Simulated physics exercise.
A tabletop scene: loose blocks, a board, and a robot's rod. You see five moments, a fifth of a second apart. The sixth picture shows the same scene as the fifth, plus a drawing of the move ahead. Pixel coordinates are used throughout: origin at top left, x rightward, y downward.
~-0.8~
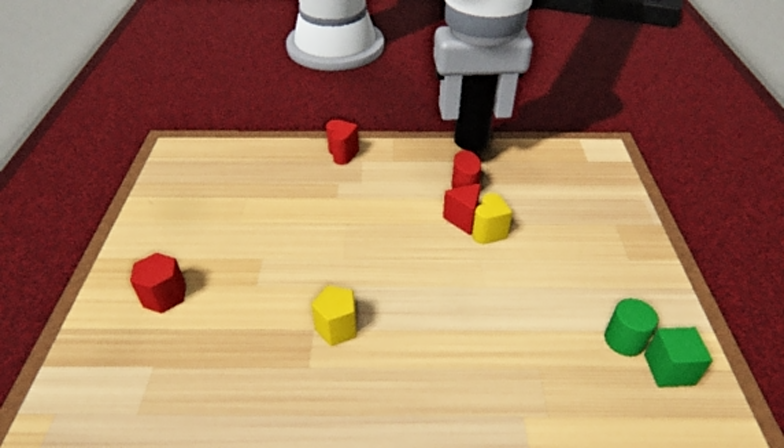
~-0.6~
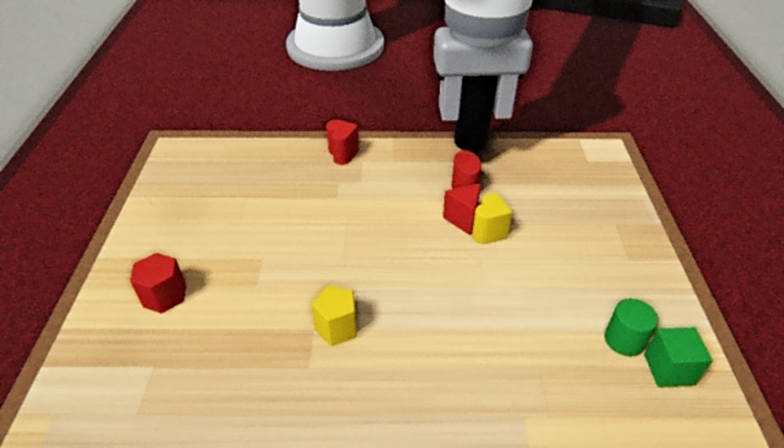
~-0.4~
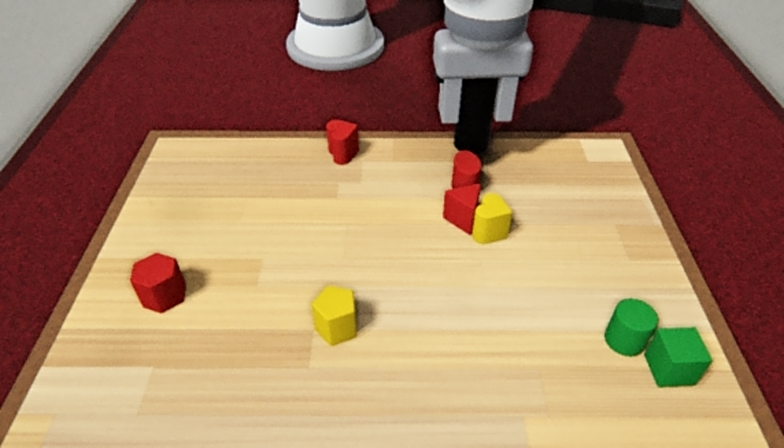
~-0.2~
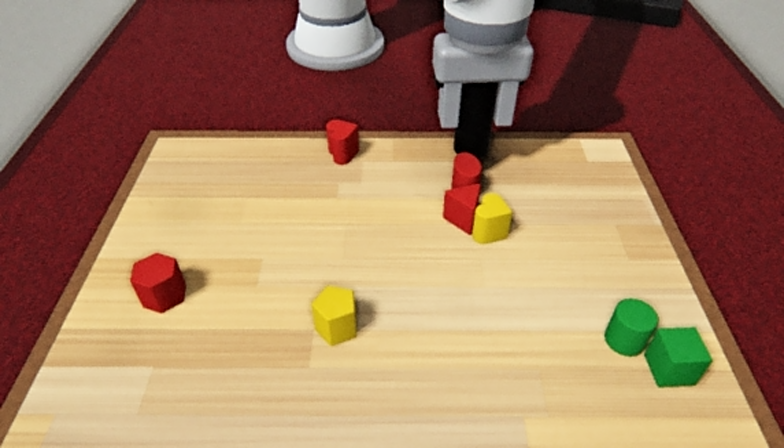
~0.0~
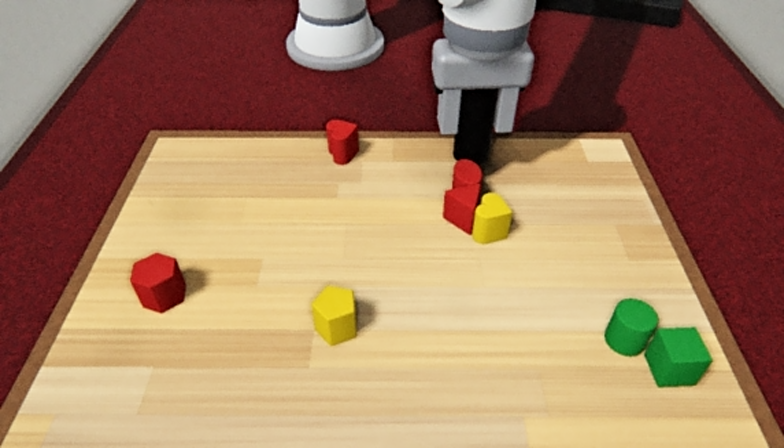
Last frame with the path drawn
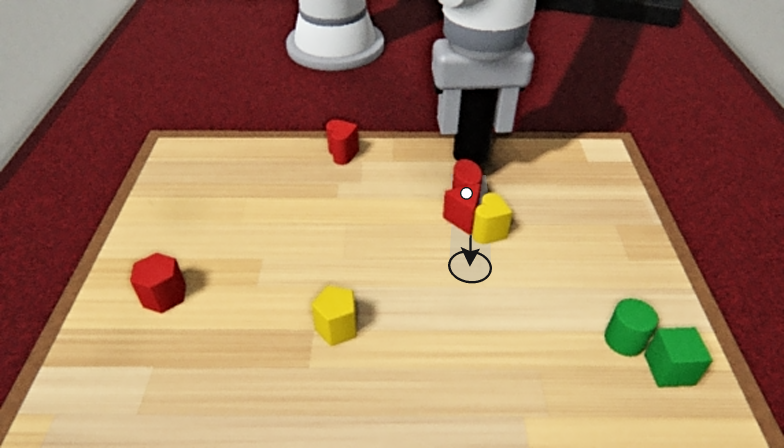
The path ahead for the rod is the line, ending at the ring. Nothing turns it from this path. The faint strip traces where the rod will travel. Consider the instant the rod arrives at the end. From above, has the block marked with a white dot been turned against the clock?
Going by the path, no.
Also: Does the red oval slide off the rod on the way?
The answer is no.
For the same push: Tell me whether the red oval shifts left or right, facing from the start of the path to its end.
Displaced left.
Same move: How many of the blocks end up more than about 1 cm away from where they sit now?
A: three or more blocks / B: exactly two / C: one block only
I'll go with A - three or more blocks.
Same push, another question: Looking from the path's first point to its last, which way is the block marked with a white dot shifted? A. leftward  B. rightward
B (rightward)
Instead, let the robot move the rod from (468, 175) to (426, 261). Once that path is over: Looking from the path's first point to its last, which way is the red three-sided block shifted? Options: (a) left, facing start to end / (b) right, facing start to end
Correct choice: A.
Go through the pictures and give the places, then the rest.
The first picture shows rod's lower end (471, 141); red three-sided block (466, 193); red oval (468, 161); yellow heart (493, 205).
The second picture shows rod (471, 142); blocks still.
The third picture shows rod (471, 145); blocks still.
The fourth picture shows rod (471, 149); red oval (468, 163).
The fifth picture shows rod (471, 156); red three-sided block (466, 193); red oval (468, 170); yellow heart (493, 205).
Drawn move, in a line from (468, 175) to (470, 266); the dot is on the red three-sided block.
What follows on the original path. One third of the way, rod (473, 183); red three-sided block (462, 219), turned 55° clockwise; red oval (473, 200); yellow heart (503, 214), turned 15° anticlockwise.
Two thirds of the way, rod (473, 213); red three-sided block (453, 239), turned 85° clockwise; red oval (481, 233), turned 30° anticlockwise; yellow heart (511, 222), turned 50° anticlockwise.
At the end, rod (473, 247); red three-sided block (442, 251), turned 95° clockwise; red oval (495, 264), turned 85° anticlockwise; yellow heart (517, 232), turned 105° anticlockwise.
